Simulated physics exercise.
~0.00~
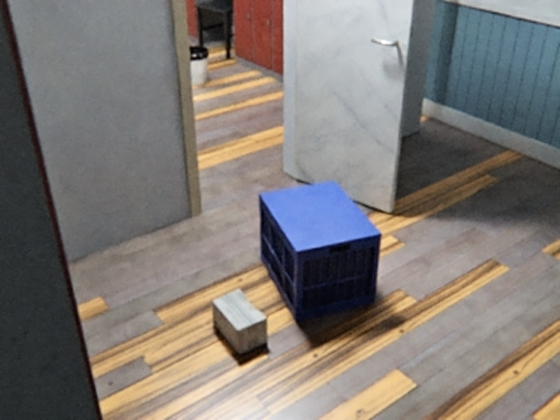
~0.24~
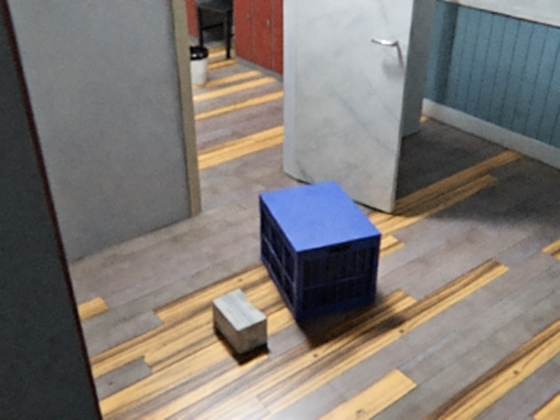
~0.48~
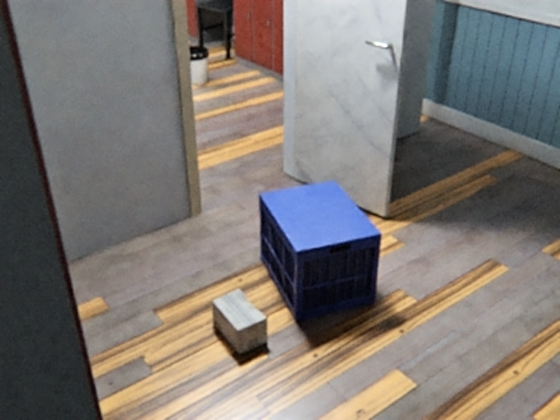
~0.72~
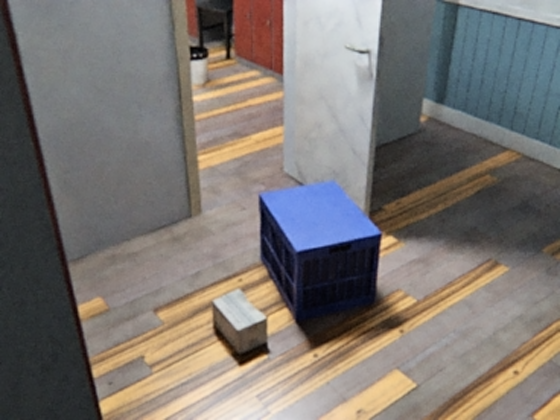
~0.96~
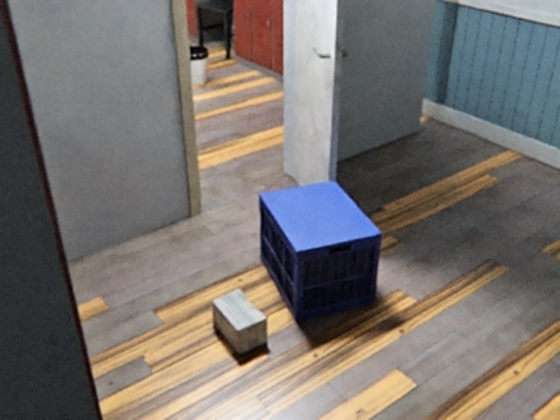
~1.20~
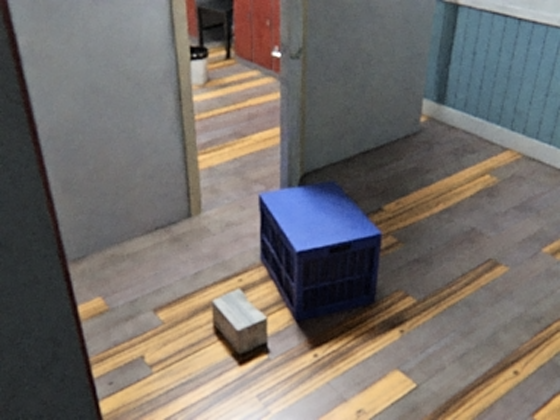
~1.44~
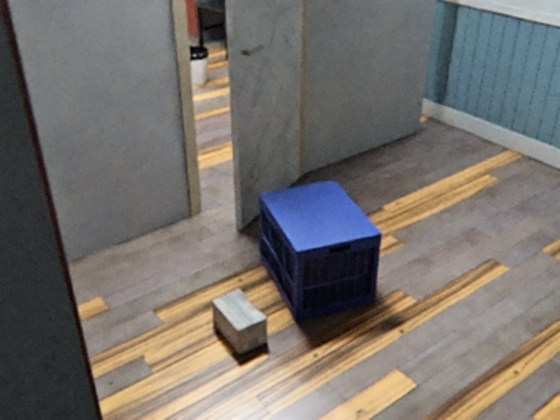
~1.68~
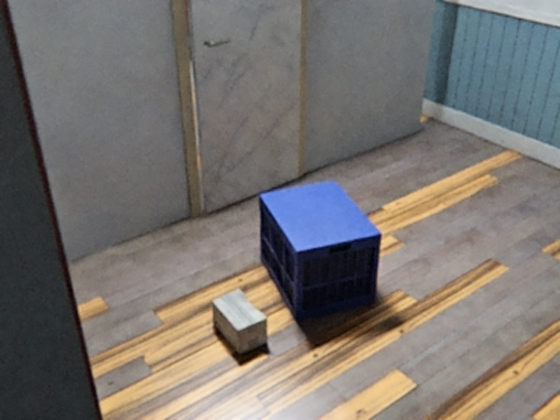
At the start, a pale, marbled door stands wide open to the right of a doorway, with a blue crate and a small whitish box on the striped wooden floor in front. Through the opening, a red wall and a white bucket are visible. The door begins to swing leftward, slowly at first, with nobody in view pushing it. It turns nearly edge-on behind the crate, then sweeps on across the opening, narrowing the view of the room beyond. Finally it fills the doorway, looking shut or nearly so, while the crate and box remain unmoved.
